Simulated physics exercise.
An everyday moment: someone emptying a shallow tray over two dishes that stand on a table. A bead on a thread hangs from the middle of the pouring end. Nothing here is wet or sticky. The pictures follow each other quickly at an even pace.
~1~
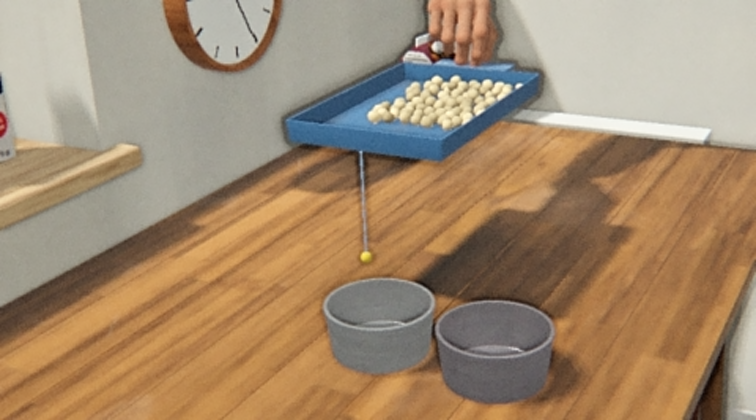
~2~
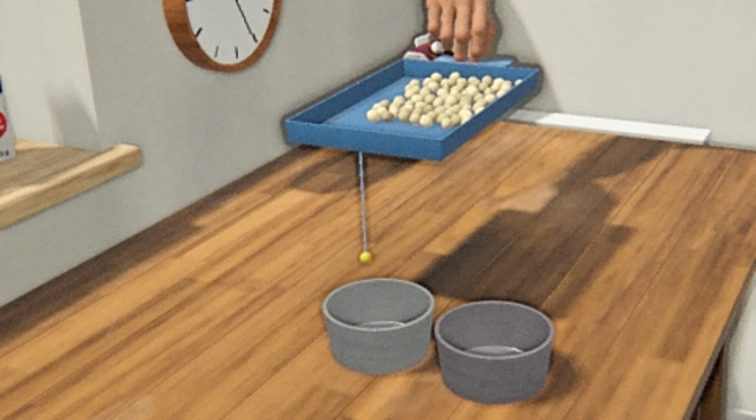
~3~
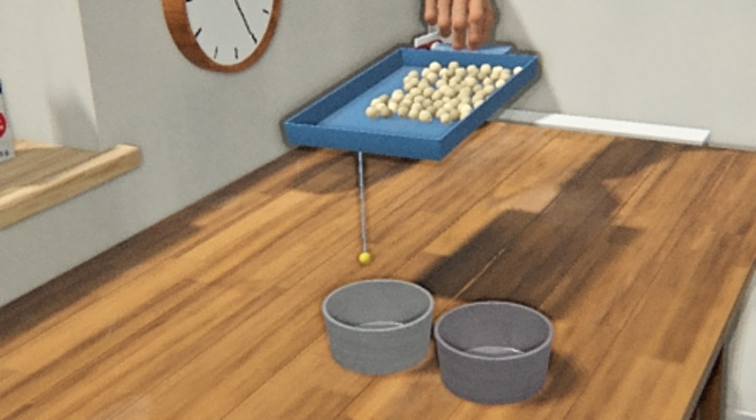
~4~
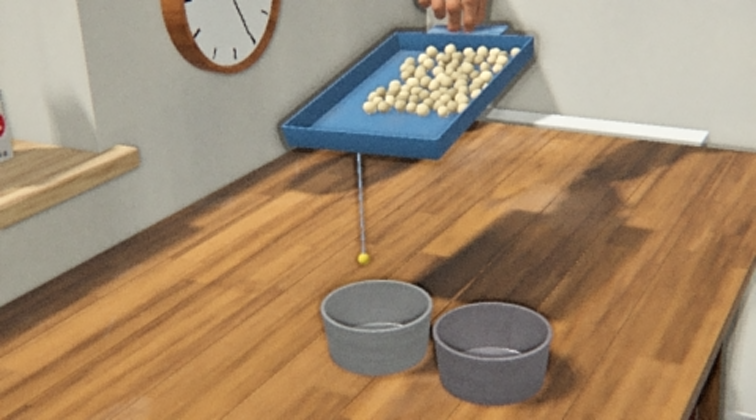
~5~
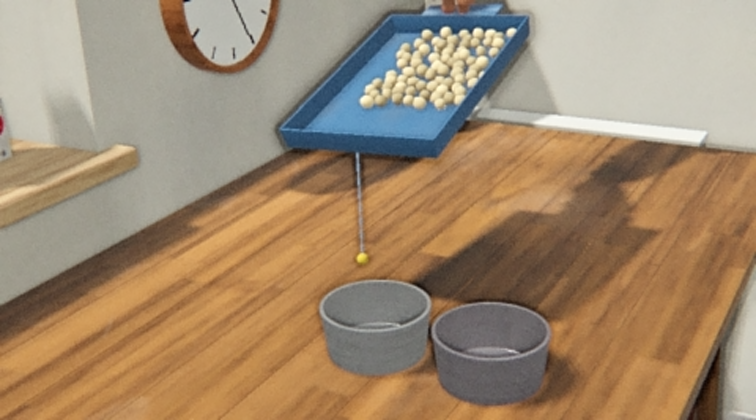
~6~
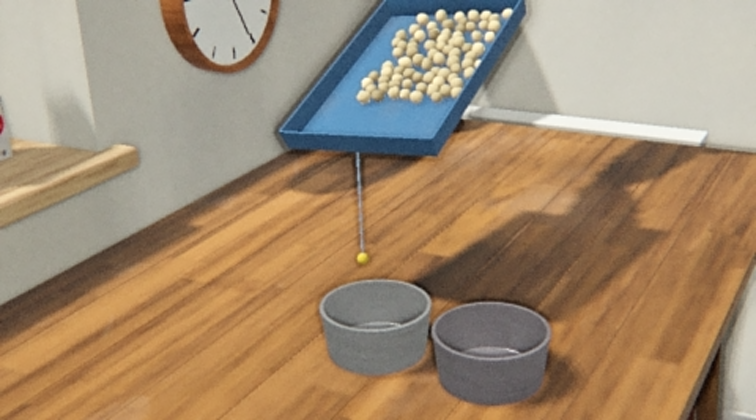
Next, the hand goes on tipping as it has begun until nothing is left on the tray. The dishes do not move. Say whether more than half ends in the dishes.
Caught overall: Only the smaller part.
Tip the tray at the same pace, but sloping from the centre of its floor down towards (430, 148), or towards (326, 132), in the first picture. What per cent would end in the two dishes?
First some 50, then 0 per cent.
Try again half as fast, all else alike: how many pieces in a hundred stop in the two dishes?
It comes to 20 per cent or so.
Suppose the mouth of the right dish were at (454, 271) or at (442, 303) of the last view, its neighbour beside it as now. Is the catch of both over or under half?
One: Under half. Two: Under half.
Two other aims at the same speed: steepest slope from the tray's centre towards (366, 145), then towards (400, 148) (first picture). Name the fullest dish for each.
One: The left one. Two: Left.
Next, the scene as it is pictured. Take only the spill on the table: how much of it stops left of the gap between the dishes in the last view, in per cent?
It comes to 100 per cent or so.
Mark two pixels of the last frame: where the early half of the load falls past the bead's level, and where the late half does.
Early half (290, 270), late half (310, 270).
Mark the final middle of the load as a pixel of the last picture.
Roughly at (279, 339).
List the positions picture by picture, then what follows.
In the first picture, corners of the pouring end at (289, 120) and (441, 139), level; middle of the load at (447, 102), macadamia nuts; left dish at (353, 346); right dish at (472, 374); bead on its thread at (367, 257).
In the second picture, corners of the pouring end at (288, 121) and (440, 139), level; middle of the load at (446, 99).
In the third picture, corners of the pouring end at (287, 123) and (438, 139), tipped barely, lowest at the left corner; middle of the load at (445, 91).
In the fourth picture, corners of the pouring end at (285, 126) and (435, 138), tipped a little, lowest at the left corner; middle of the load at (442, 79).
In the fifth picture, corners of the pouring end at (282, 128) and (432, 138), tipped clearly, lowest at the left corner; middle of the load at (438, 67).
In the sixth picture, corners of the pouring end at (282, 130) and (431, 137), tipped clearly, lowest at the left corner; middle of the load at (434, 55); left dish at (349, 347); right dish at (468, 376).
Soon, tray tipped steeply; nearly all on the tray; a stray few in the air.
A while on, tray tipped past a quarter turn; most on the tray; a small part outside both; a small part in the air.
Towards the end, tray tipped past a quarter turn; about a quarter in the left dish; most outside both.
Finally, tray tipped past a quarter turn; none in the right dish; about a quarter in the left dish; most outside both.
